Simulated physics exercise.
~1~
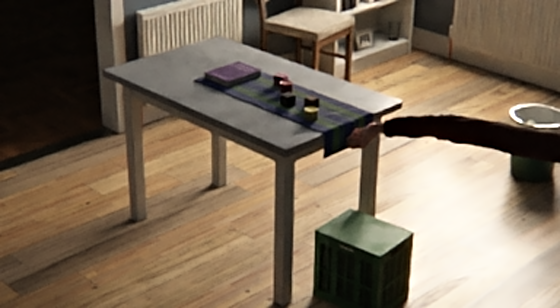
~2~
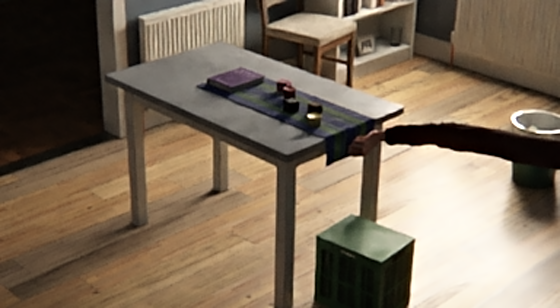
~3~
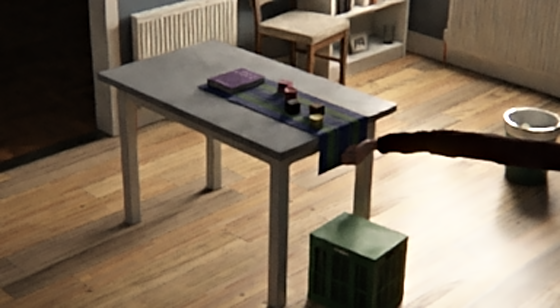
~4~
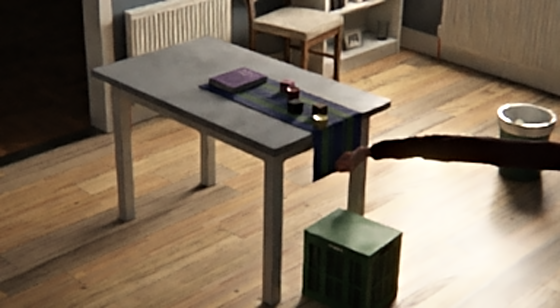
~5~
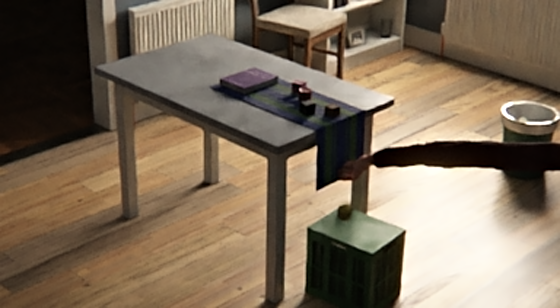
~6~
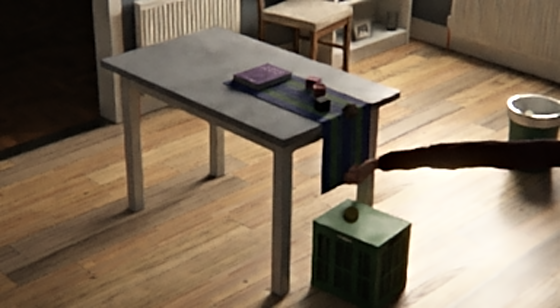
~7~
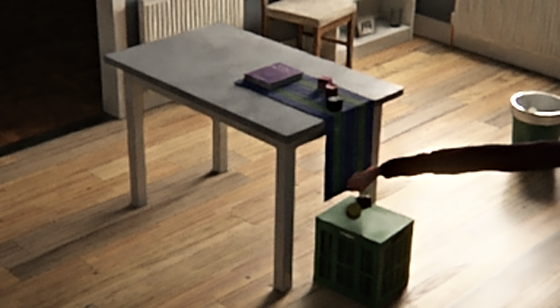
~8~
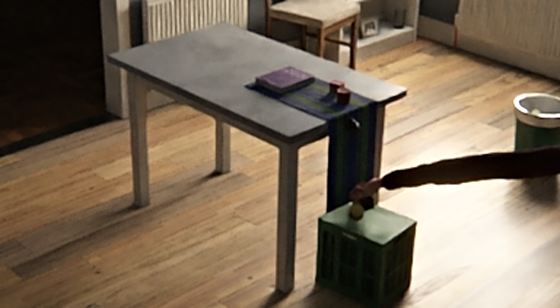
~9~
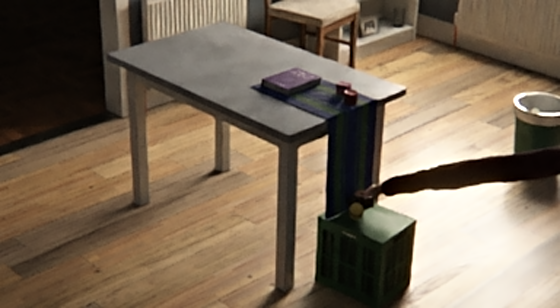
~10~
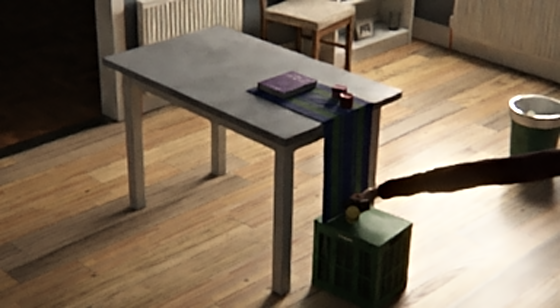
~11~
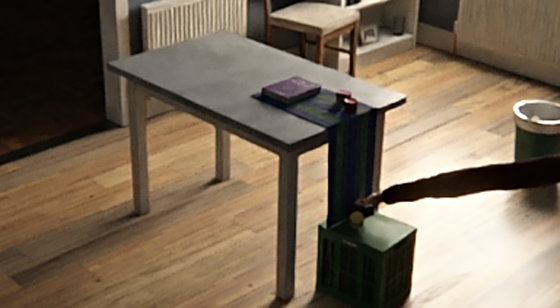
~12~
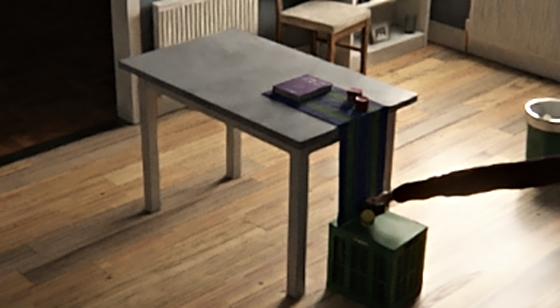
A hand pulls a cloth down to a green crate, and several small objects fall.
